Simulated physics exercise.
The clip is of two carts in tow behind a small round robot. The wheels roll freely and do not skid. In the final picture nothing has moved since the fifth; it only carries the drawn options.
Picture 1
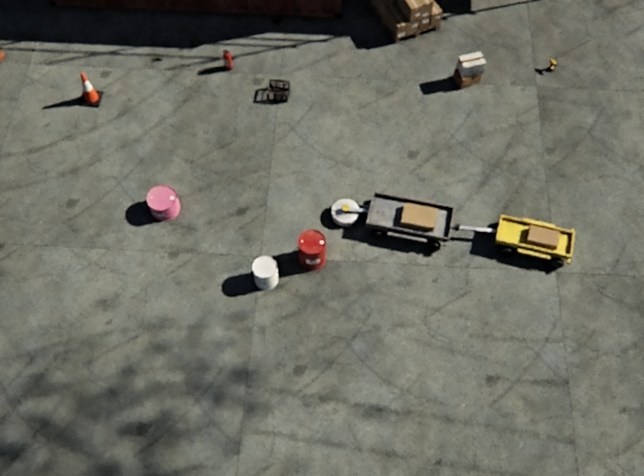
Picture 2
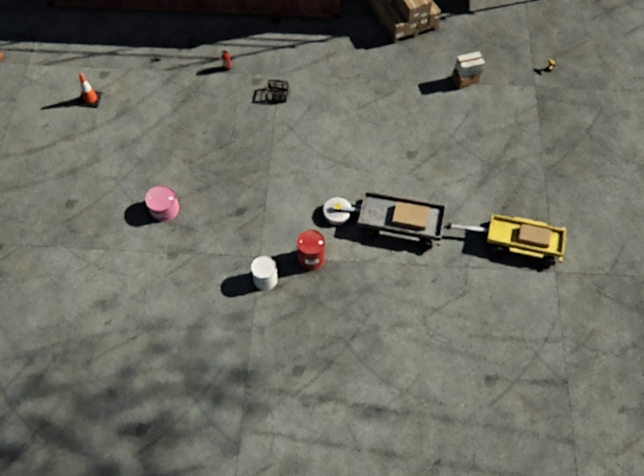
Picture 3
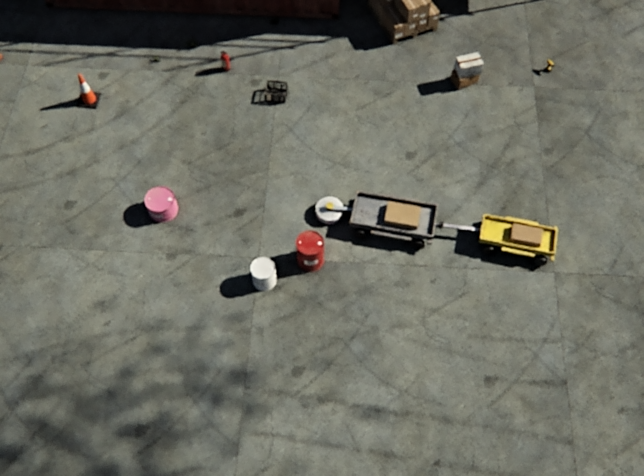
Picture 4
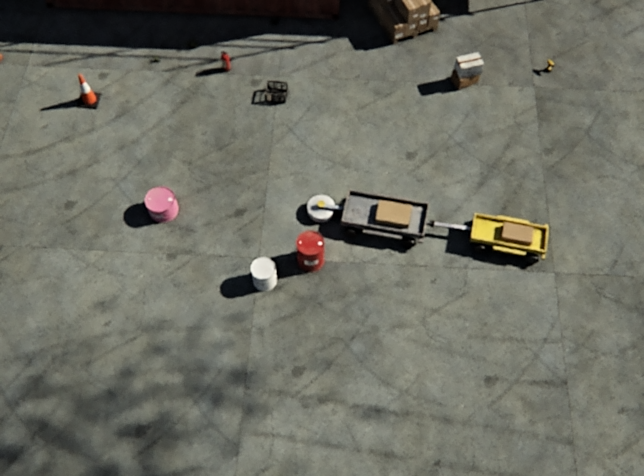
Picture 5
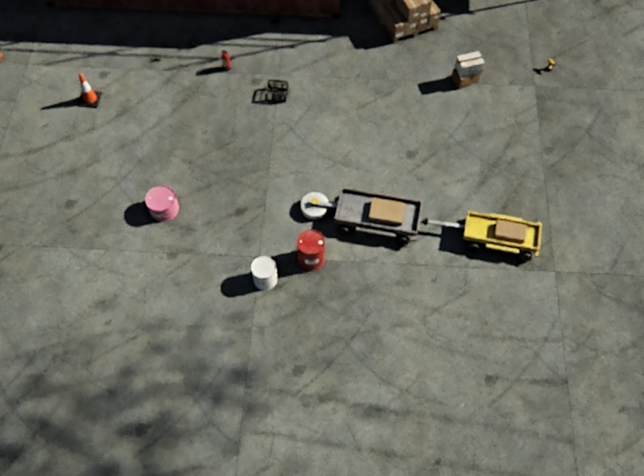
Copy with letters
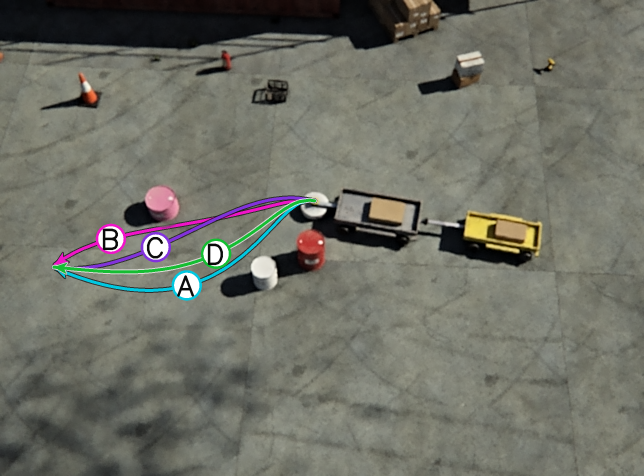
At the start, a small round white robot is just above and right of a red drum, with a grey cart and a yellow cart in tow, each carrying a brown box. The robot moves slowly left, pulling both carts a short way past the drum, while the white keg and pink tub stay still.
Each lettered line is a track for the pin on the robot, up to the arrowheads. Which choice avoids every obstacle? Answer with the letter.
C.
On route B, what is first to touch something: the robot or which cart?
The grey cart.
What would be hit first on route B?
First the pink tub.
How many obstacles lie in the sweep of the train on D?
It touches one.
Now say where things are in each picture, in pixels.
Grey cart (410, 217); yellow cart (535, 237); white keg (266, 279), in the first frame.
Robot (337, 210); grey cart (402, 216); yellow cart (526, 236); white keg (265, 279), in the second frame.
Robot (330, 209); grey cart (394, 216); yellow cart (518, 236); pink tub (163, 210), in the third frame.
Robot (321, 208); grey cart (385, 214); yellow cart (509, 234); red drum (311, 260), in the fourth frame.
Robot (315, 205); grey cart (379, 212); yellow cart (502, 232); white keg (265, 279); red drum (311, 259); pink tub (164, 209), in the fifth frame.
On the copy, A from (315, 201) via (198, 282) to (55, 268); B from (315, 201) via (186, 224) to (55, 265); C from (315, 201) via (186, 233) to (54, 267); D from (315, 201) via (196, 262) to (54, 267).
On C. First, robot (225, 219), last cart (410, 217).
Then, robot (137, 259), last cart (321, 211).
Finally, robot (54, 271), last cart (244, 224); nothing has been touched.
By contrast, A meets the white keg and red drum; B meets the pink tub; D meets the red drum.
